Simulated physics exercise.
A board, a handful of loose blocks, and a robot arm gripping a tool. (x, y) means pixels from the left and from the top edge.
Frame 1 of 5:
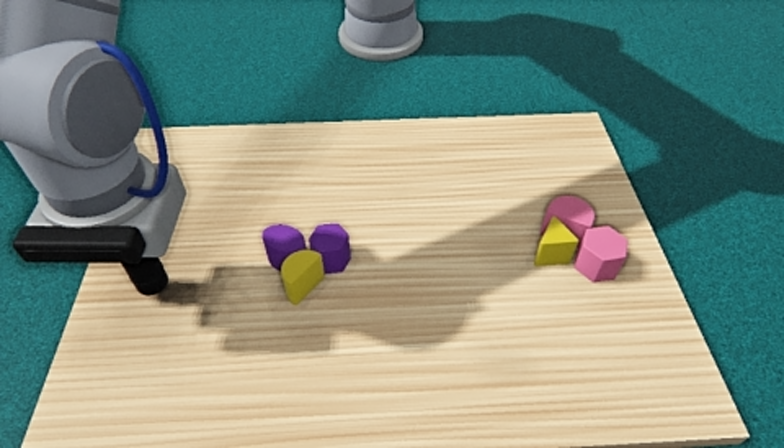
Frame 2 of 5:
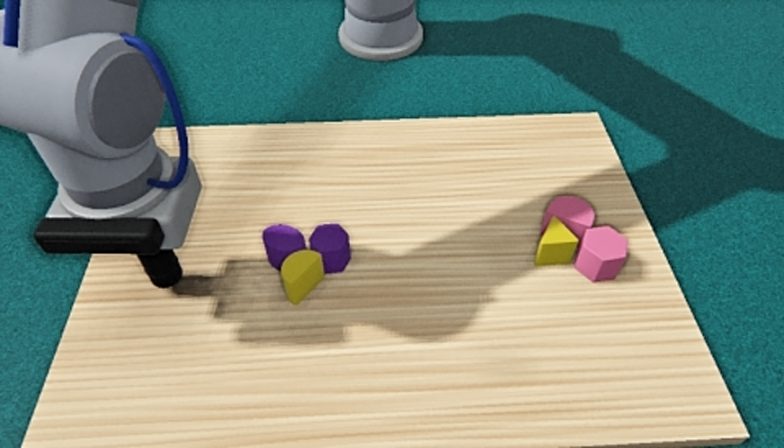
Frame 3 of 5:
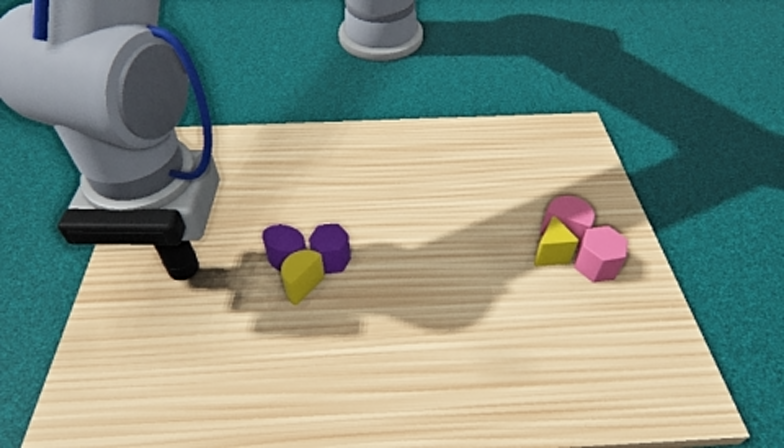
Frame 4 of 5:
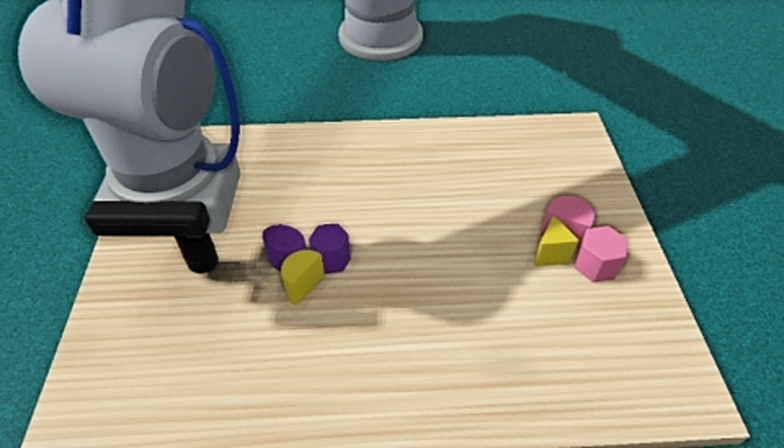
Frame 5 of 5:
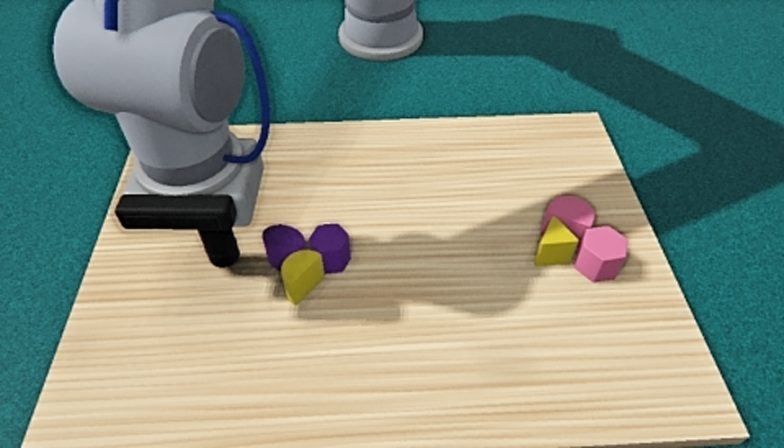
A grey robot arm with a blue cable, gripping a black tool, glides slowly rightward and slightly away across the left side of a pale wooden board on a teal surface, seen from a fixed, raised viewpoint. Two purple blocks and a yellow one sit clustered left of centre, with two pink blocks and a yellow one at right. The tool's tip nears the purple blocks, its shadow shifting along, while every block stays still.
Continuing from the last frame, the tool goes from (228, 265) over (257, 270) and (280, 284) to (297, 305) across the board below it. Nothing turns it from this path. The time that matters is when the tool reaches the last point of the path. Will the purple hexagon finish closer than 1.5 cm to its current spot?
Answer: Yes.
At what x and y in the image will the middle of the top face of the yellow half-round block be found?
The point I'd pick in the picture is (322, 272).
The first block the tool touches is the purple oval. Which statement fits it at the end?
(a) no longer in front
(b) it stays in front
I'll go with a - no longer in front.
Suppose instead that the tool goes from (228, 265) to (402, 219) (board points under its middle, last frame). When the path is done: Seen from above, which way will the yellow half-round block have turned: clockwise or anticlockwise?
Answer: With the clock.
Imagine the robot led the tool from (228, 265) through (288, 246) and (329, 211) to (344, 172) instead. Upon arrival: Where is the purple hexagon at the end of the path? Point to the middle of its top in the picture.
I'd place it at (351, 242), taking the centre of its top.
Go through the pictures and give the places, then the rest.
Lower end of the tool (153, 284), tops of blocks, purple oval (283, 237), yellow half-round block (298, 263), purple hexagon (329, 237), in the first picture.
Tool (168, 277), blocks as before, in the second picture.
Tool (184, 269), blocks as before, in the third picture.
Tool (204, 263), blocks as before, in the fourth picture.
Tool (225, 257), purple oval (283, 237), yellow half-round block (298, 263), purple hexagon (329, 237), in the fifth picture.
What follows on the original path. Halfway along, tool (268, 267); purple oval (290, 235).
At the end, tool (295, 297); purple oval (290, 235); yellow half-round block (322, 272), turned 65° anticlockwise; purple hexagon not moved.
